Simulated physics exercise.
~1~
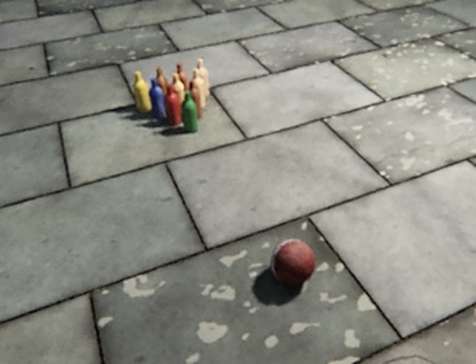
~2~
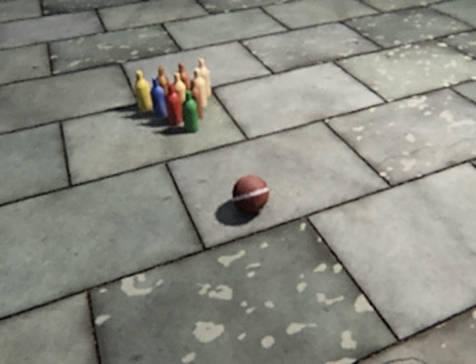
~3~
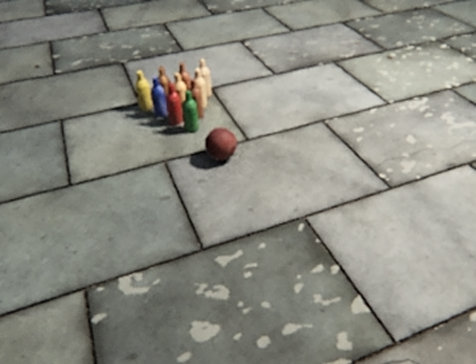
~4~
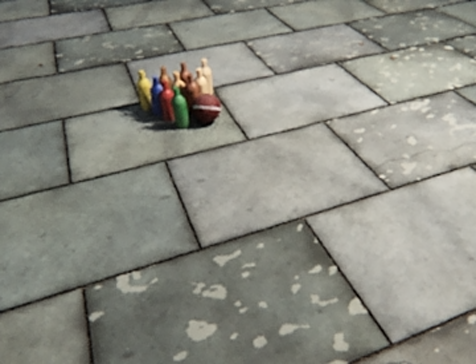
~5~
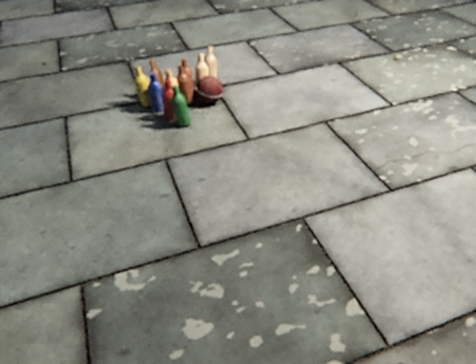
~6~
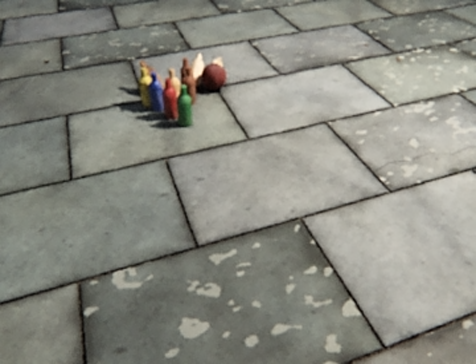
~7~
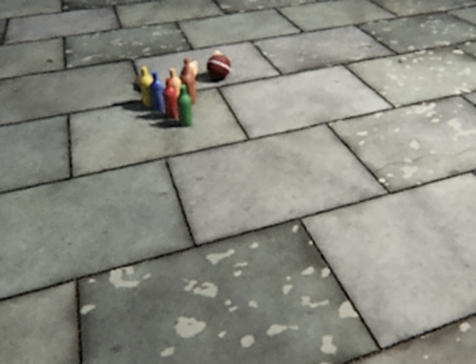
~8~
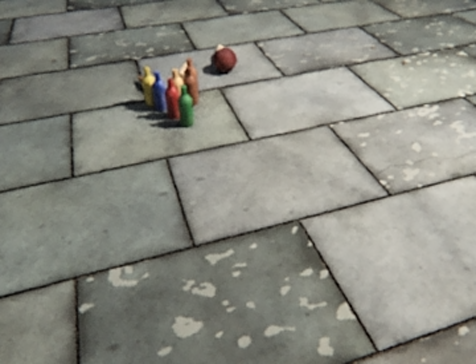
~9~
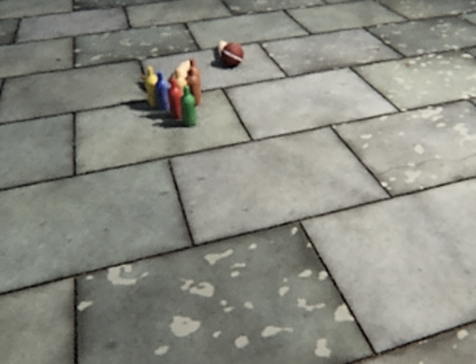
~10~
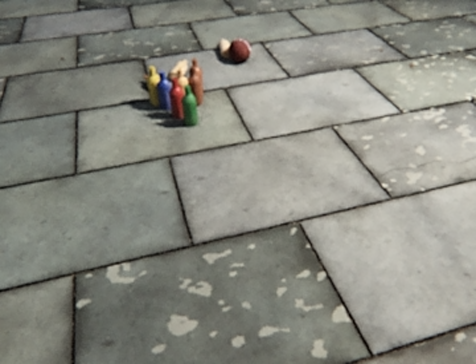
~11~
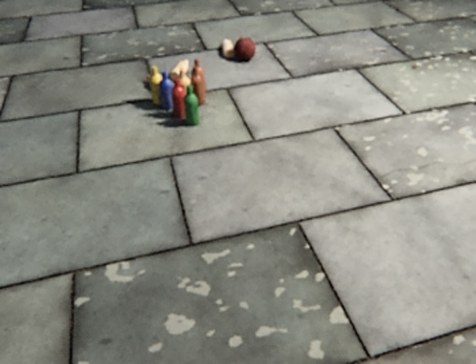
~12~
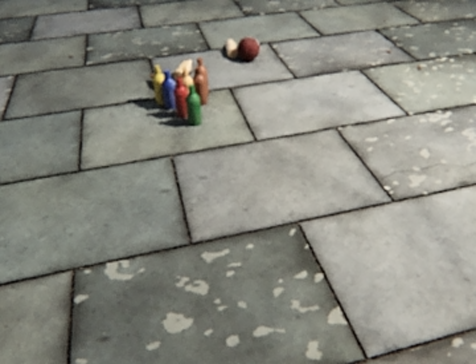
In a yard paved with grey stone slabs, ten wooden skittles in several colours stand in a tight wedge. A dark red ball rolls away from the viewer, drifting left toward them. It strikes the right side of the group near the green skittle, nudging it slightly, and pushes through the pale skittles behind. A few go down, while the ball rolls clear beyond the group, veering right alongside a pale piece. At the end the ball is rolling slowly away at the back, and most skittles, including the yellow and green ones, remain upright.
